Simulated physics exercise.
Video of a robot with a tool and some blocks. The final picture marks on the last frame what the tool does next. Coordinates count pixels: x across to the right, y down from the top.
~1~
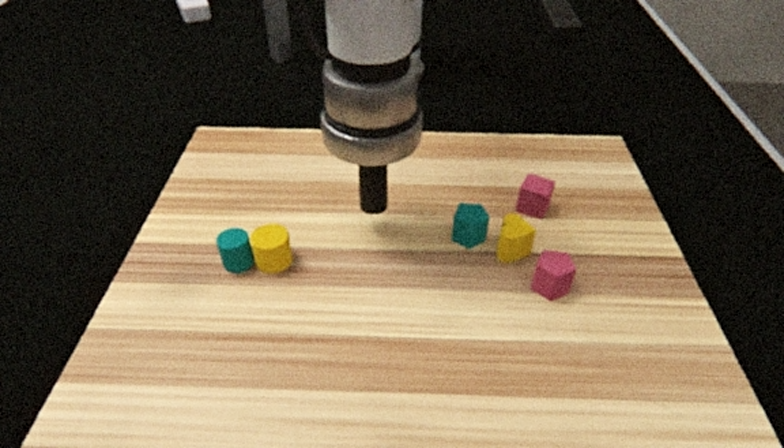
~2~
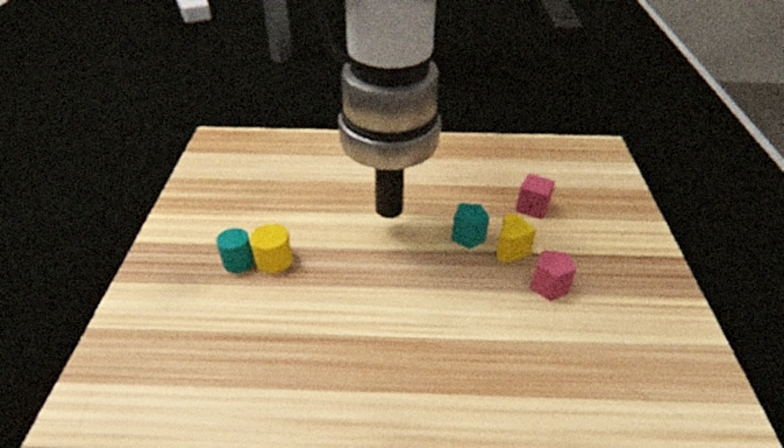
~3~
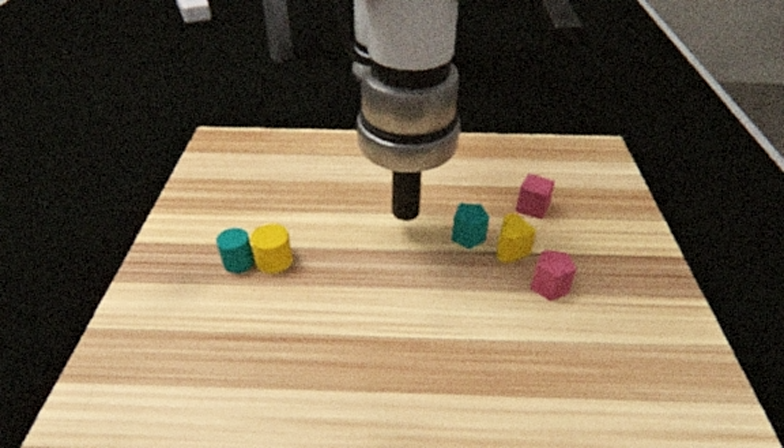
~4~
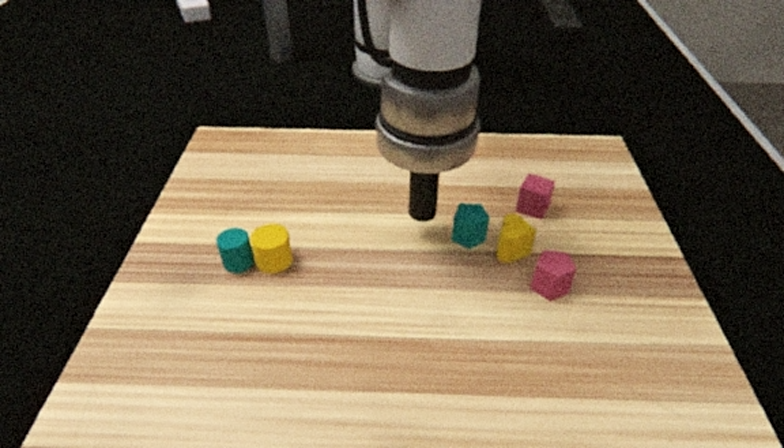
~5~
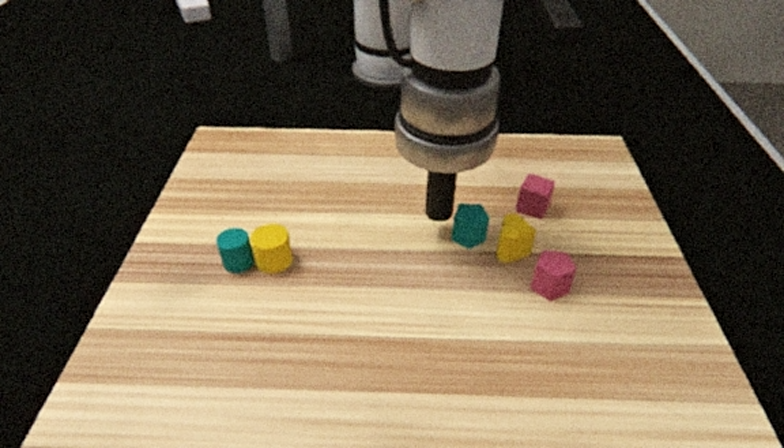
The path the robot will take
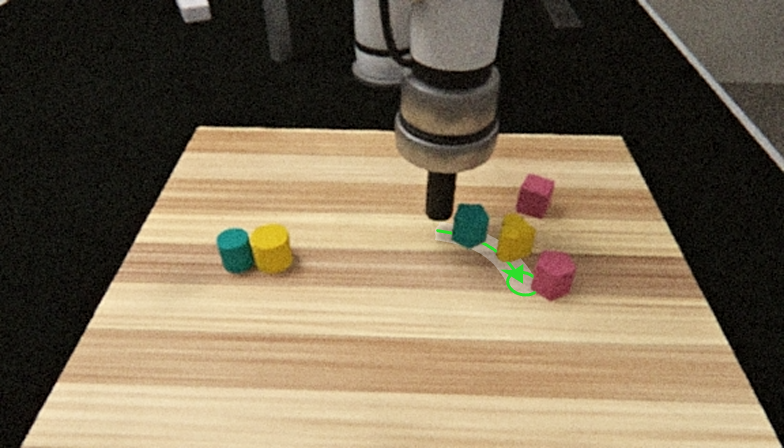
On a striped wooden board, a robot arm moving its dark-tipped tool slowly right toward a teal block, the blocks staying still.
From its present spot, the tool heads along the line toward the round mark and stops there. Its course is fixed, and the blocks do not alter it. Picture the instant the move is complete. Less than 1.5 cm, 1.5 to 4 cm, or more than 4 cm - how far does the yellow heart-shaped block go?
The yellow heart-shaped block moves over 4 cm.
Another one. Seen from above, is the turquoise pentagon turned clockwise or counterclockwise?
From overhead, anticlockwise.
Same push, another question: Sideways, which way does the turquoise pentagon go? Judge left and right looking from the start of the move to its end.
It will end up to the left.
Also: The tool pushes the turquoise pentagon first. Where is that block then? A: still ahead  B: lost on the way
Answer: B.
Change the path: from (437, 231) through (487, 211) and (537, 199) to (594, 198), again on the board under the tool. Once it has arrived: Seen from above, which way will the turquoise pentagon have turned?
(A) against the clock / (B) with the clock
B
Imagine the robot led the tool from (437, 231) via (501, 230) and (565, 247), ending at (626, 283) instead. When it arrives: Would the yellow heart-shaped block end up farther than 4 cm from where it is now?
Yes - that is the case.
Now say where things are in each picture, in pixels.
The first picture shows tip of the tool (374, 207), middles of tops, turquoise pentagon (472, 213), yellow heart-shaped block (516, 226), pink four-sided block (538, 184), pink pentagon (556, 262).
The second picture shows tool (389, 210), nothing pushed.
The third picture shows tool (406, 212), nothing pushed.
The fourth picture shows tool (422, 213), nothing pushed.
The fifth picture shows tool (439, 213), turquoise pentagon (472, 213), yellow heart-shaped block (516, 226), pink four-sided block (538, 184), pink pentagon (556, 262).
The line goes from (437, 231) via (473, 239) and (503, 257), ending at (523, 283).
What follows on the original path. One third of the way, tool (476, 221); turquoise pentagon (507, 218), turned 10° anticlockwise; yellow heart-shaped block (534, 229), turned 25° clockwise.
Two thirds of the way, tool (507, 239); turquoise pentagon (537, 229), turned 30° anticlockwise; yellow heart-shaped block (567, 237).
At the end, tool (527, 265); turquoise pentagon (541, 231), turned 40° anticlockwise; yellow heart-shaped block (572, 238); pink four-sided block unmoved; pink pentagon (562, 266), turned 15° anticlockwise.
